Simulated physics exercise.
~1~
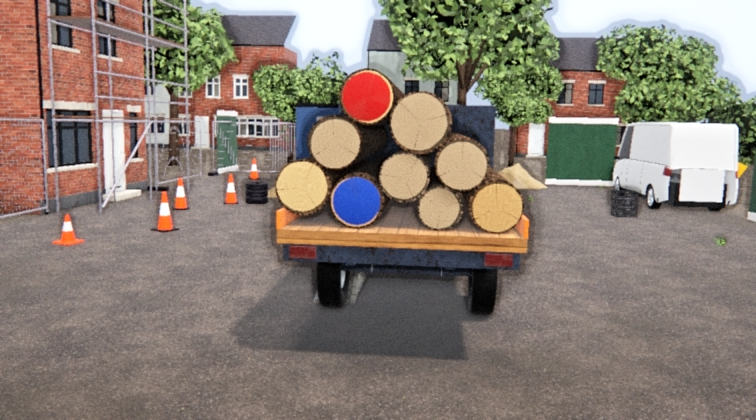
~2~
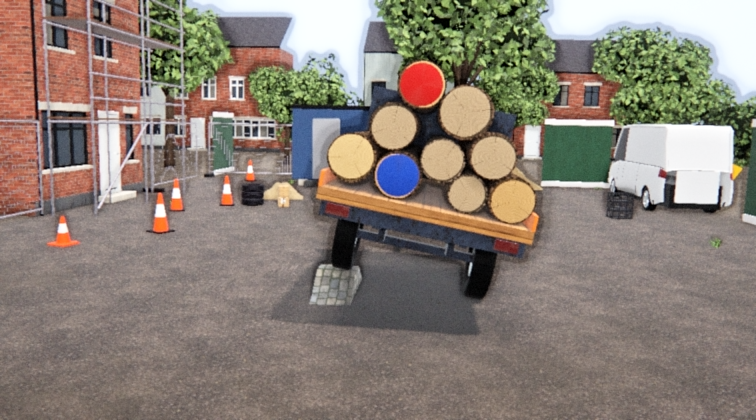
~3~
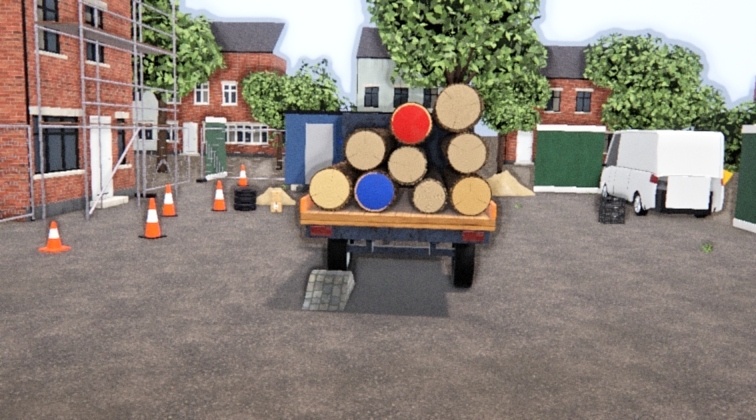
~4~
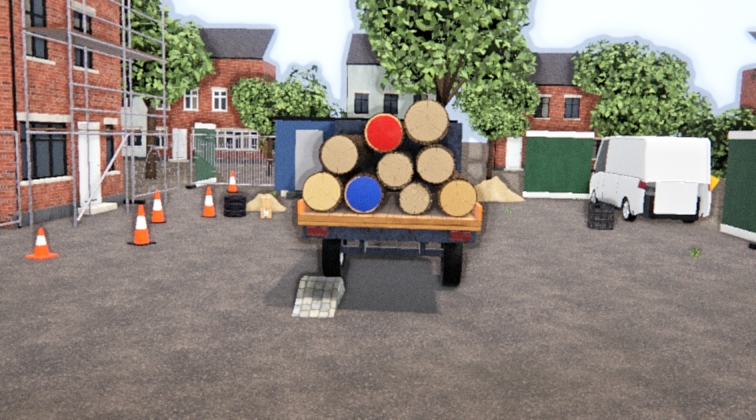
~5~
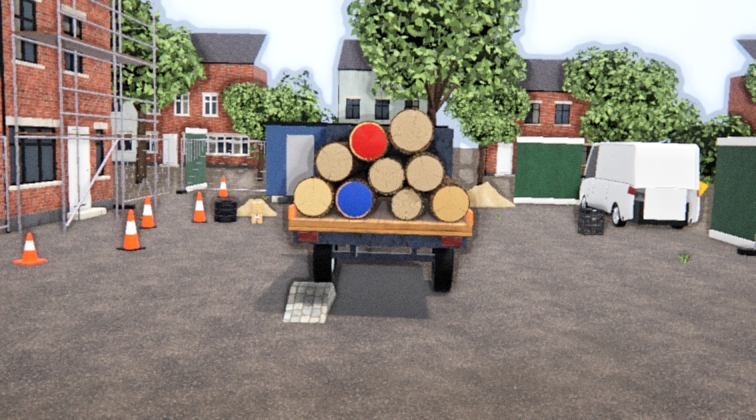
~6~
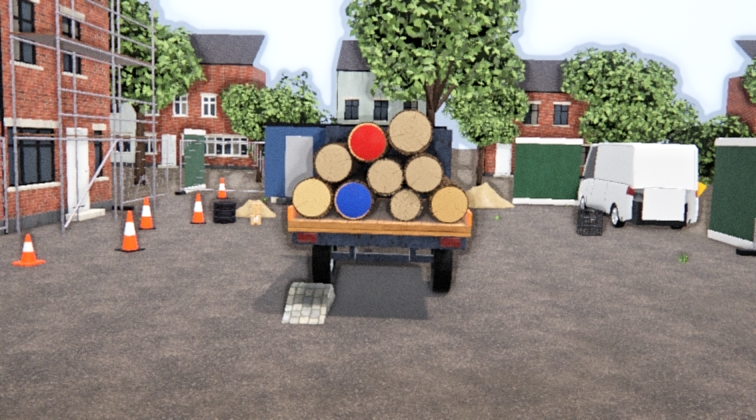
To begin with, a flat trailer stacked with loose logs, one with a red end near the top and one with a blue end on the deck, is seen from behind in a yard with cones, scaffolding and a white van. Its left wheel rides up over a hump, and the deck tilts down to the right. The trailer drops back level, and the pile shifts, with the red log sinking lower beside another log. It rolls slightly left while the view pans right. Finally everything rests, red up on other logs, blue on the deck, and none have fallen off.
